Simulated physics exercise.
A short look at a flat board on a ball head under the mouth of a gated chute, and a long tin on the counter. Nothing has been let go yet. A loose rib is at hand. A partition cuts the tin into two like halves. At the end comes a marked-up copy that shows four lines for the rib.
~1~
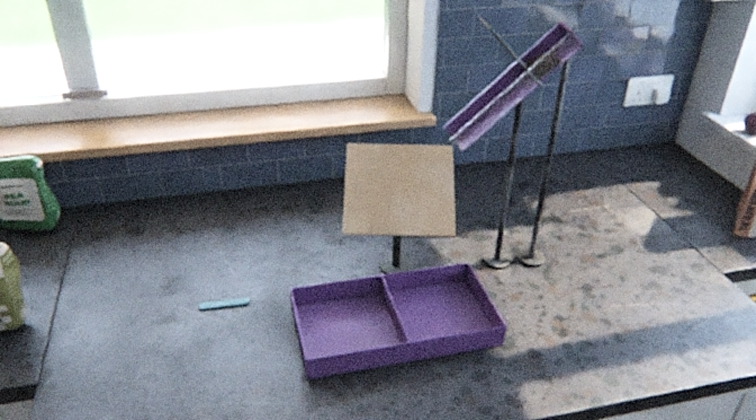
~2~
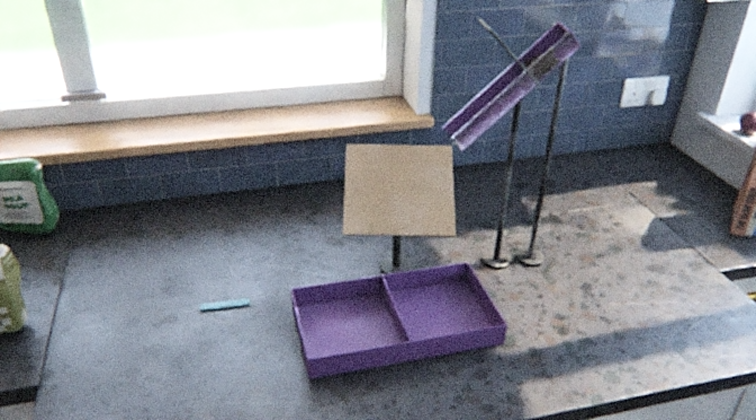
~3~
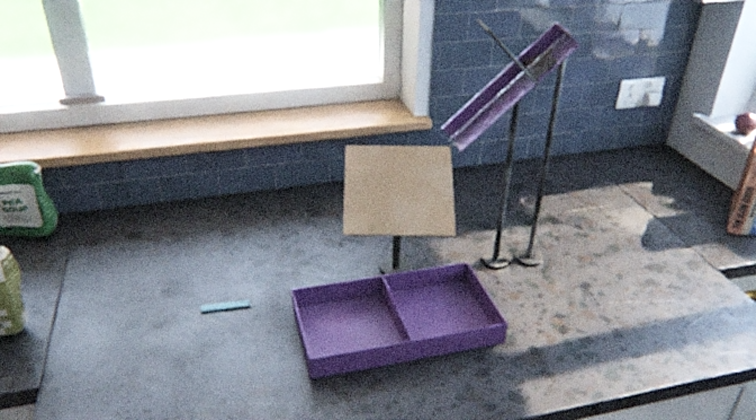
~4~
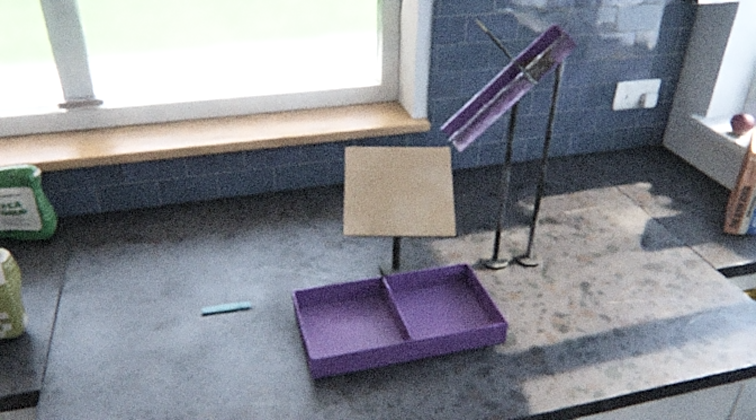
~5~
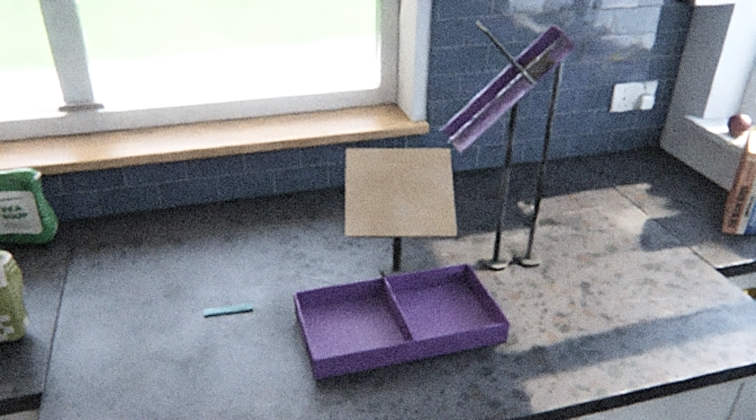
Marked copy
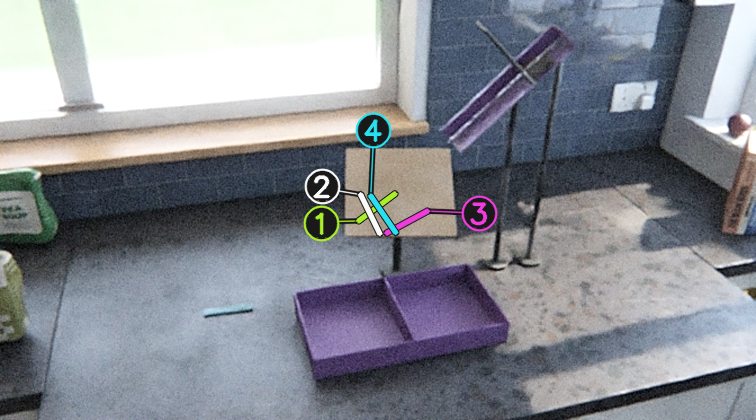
On a dark kitchen counter by a window, a tilted tan board stands beneath a sloping purple chute on black supports, behind a divided purple tin and a small teal strip; the view shifts very slightly while the objects stay still.
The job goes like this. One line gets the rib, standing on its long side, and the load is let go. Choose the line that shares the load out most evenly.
Choose 2.
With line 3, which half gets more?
More lands on the left.
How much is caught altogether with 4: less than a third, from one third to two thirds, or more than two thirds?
Line 4 gives more than two thirds.
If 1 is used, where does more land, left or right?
Left.
On the marked copy, line 1 from (394, 193) to (358, 220); line 2 from (360, 194) to (379, 233); line 3 from (427, 211) to (386, 233); line 4 from (370, 195) to (395, 232).
For line 1, of what is caught, most in the left half, about a quarter in the right.
For line 2, of what is caught, about half in the left half, about half in the right.
For line 3, of what is caught, nearly all in the left half, a stray few in the right.
For line 4, of what is caught, a small part in the left half, most in the right.
